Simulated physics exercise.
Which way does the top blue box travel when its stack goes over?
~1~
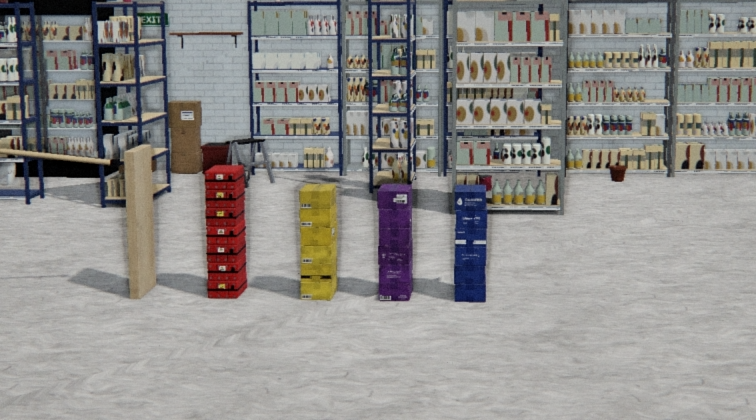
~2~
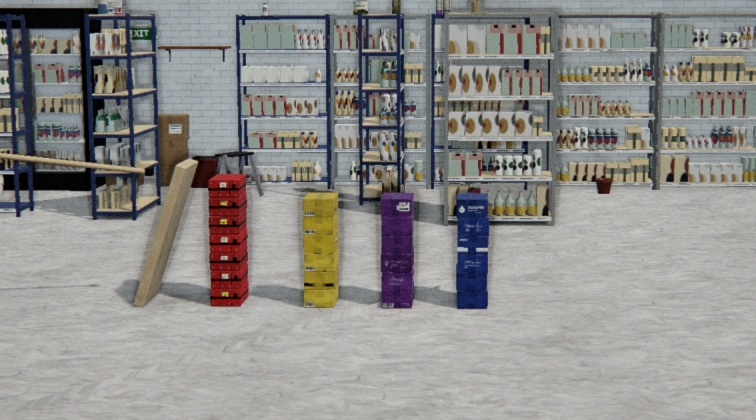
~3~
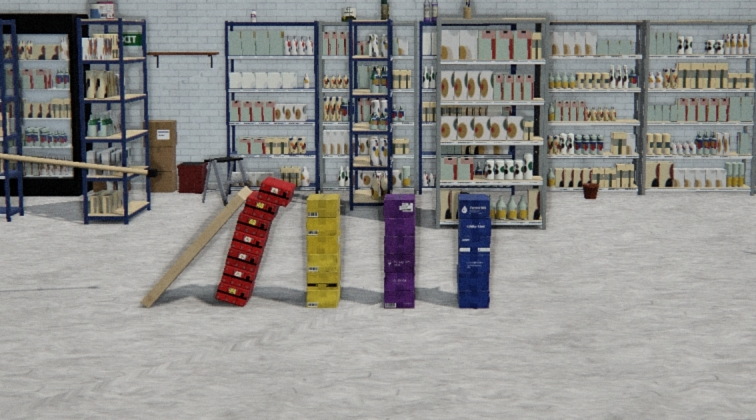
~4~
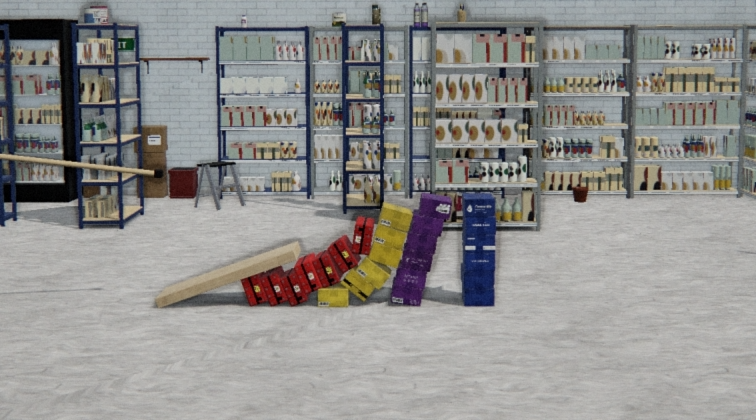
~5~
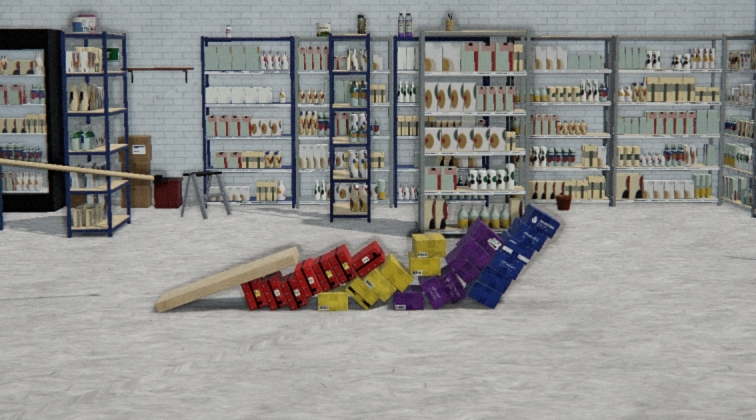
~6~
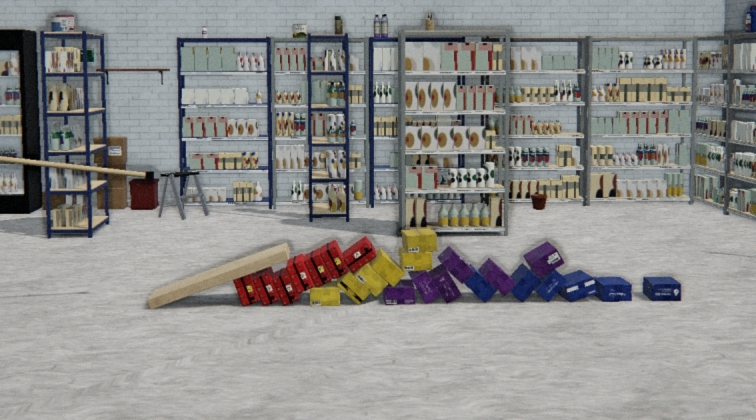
It moves to the right, away from the other stacks, as the blue stack topples.
